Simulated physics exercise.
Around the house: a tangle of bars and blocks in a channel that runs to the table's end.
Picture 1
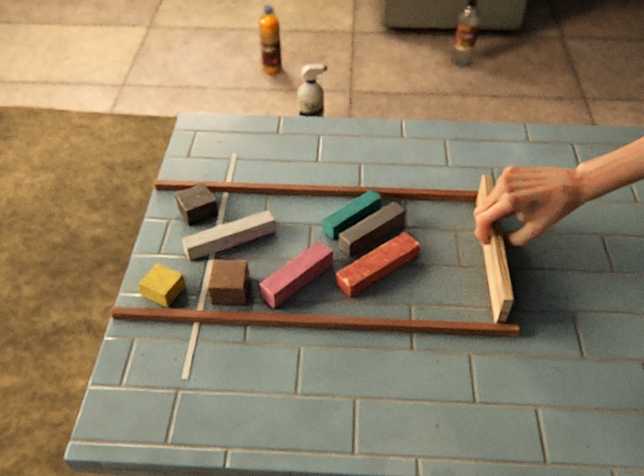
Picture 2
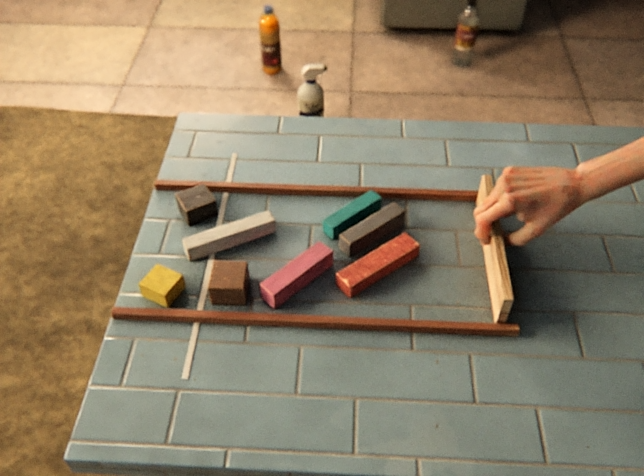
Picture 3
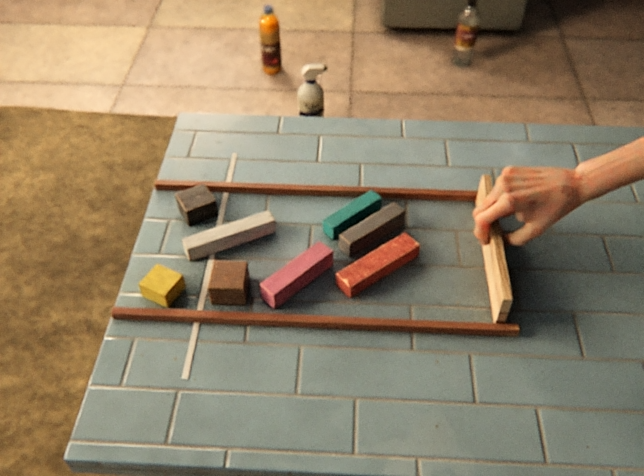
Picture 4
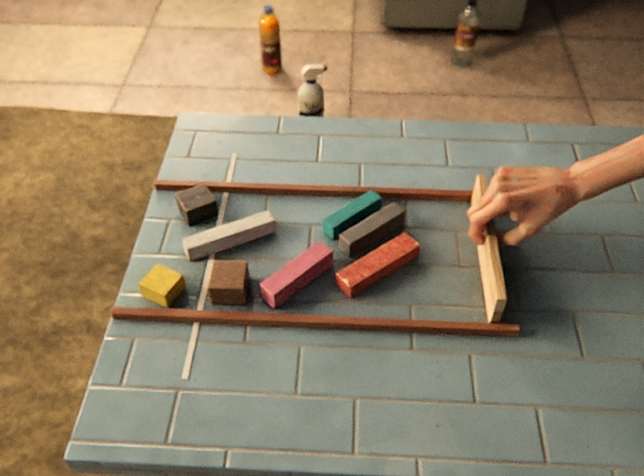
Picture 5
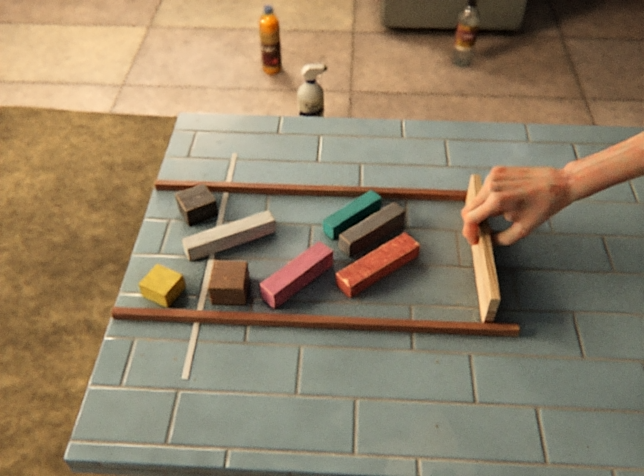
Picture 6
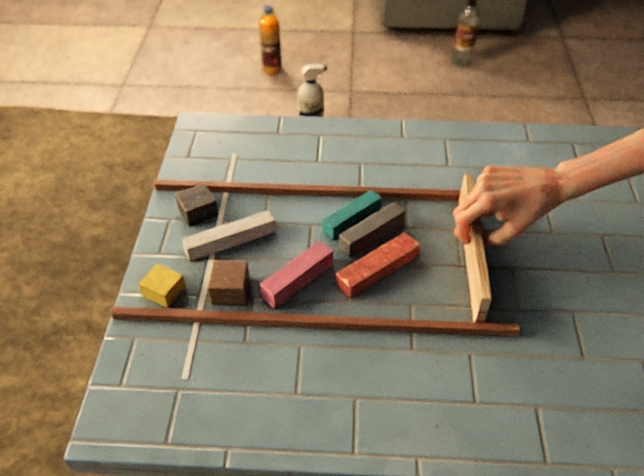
A hand reaches in from the right and grips an upright wooden board between two long brown rails on a blue tiled tabletop, seen from above at an angle. Between the rails, black, yellow and brown blocks and a white bar lie on the left, with pink, turquoise, grey and red bars nearer the middle. The hand holds nearly still, then slides the board slightly left, while the blocks and camera stay still.
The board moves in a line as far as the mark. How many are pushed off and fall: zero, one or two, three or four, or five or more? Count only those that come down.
In the end the number that fall off is one or two.
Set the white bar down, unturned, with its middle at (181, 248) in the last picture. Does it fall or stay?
Then it comes down.
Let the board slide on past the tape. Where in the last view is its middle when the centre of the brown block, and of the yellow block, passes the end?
Its middle is around (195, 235) and around (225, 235).
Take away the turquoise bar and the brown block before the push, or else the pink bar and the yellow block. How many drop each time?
The counts: 0 and 0.
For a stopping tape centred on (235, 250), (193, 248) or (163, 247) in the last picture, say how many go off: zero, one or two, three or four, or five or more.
The falls would be zero; just one or two; at least five.
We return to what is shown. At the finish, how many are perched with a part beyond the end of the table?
2 of them.
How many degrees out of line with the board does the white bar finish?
Some 25 degrees.
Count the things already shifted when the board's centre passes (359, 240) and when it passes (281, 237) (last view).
First 4, then 6.
A little later, none off yet; yellow block at rest near (163, 286); black block at rest near (197, 204); white bar at rest near (230, 235).
When it is over, the number that fall off is one or two; down, yellow block.
